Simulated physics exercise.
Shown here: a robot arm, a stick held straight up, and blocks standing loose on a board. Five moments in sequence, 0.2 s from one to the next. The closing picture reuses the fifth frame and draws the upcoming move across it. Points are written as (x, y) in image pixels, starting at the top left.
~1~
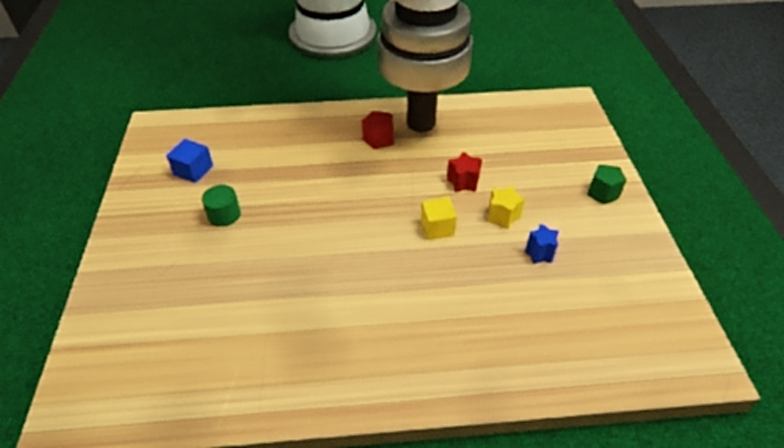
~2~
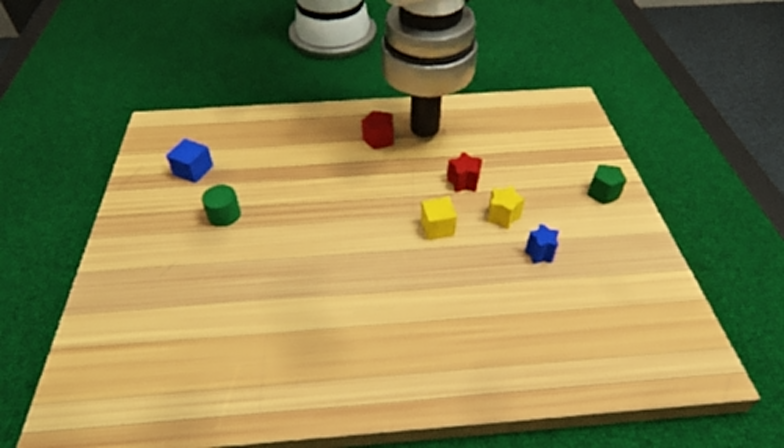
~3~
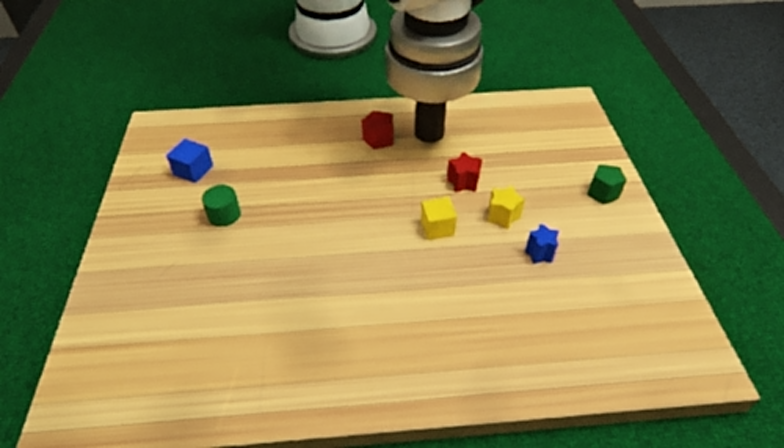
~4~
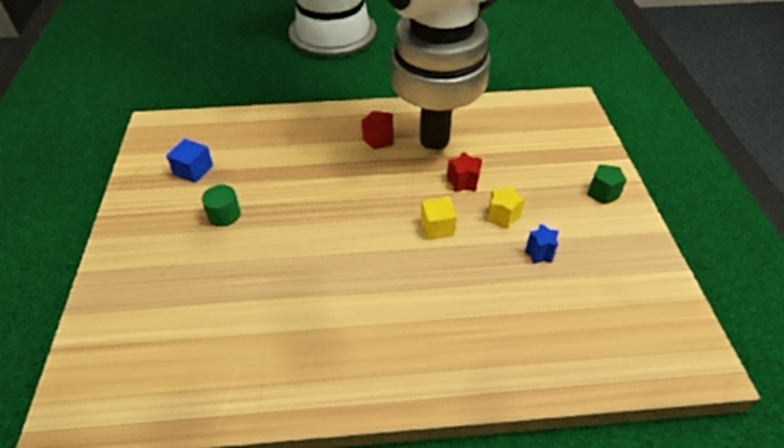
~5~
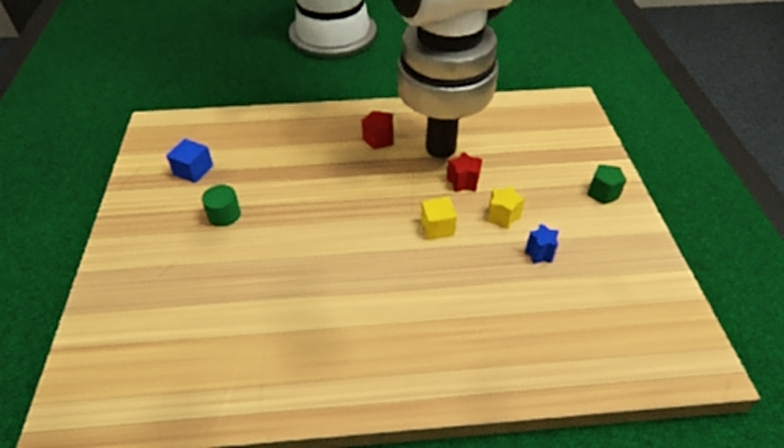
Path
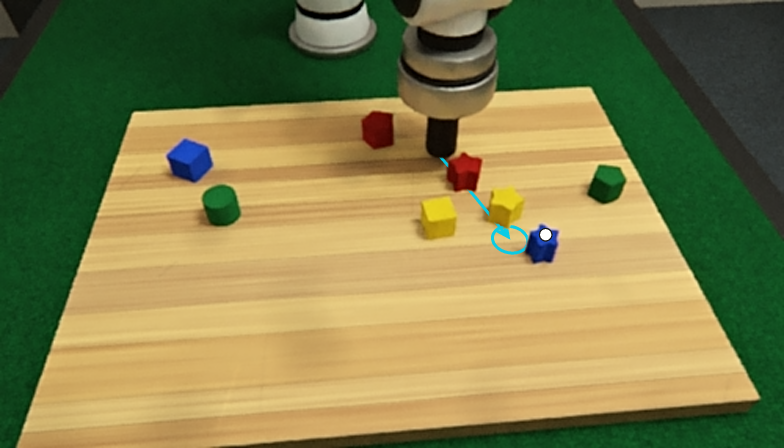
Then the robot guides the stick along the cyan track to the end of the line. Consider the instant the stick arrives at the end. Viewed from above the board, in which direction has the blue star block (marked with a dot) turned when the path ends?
Clockwise, looking down.
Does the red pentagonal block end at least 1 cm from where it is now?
In short: No.
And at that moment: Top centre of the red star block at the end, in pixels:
At roughly (537, 241).
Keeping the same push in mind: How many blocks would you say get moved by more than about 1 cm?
The answer is three or more blocks.
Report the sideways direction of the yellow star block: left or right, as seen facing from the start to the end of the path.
With start-to-end as forward, it shifts left.
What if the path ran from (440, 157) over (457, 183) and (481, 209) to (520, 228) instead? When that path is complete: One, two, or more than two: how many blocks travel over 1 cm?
I expect three or more blocks to move.
The line goes from (440, 157) directly to (510, 239); the dot is on the blue star block.
On the path given first. One third of the way, stick at (463, 174); red star block at (483, 180); yellow star block at (509, 199).
Two thirds of the way, stick at (487, 201); red star block at (508, 210); yellow star block at (539, 219), turned 60° anticlockwise; blue star block at (550, 239).
At the end, stick at (512, 231); red pentagonal block unmoved; yellow square unmoved; red star block at (537, 241); yellow star block at (569, 237), turned 75° anticlockwise; blue star block at (576, 260), turned 55° clockwise.
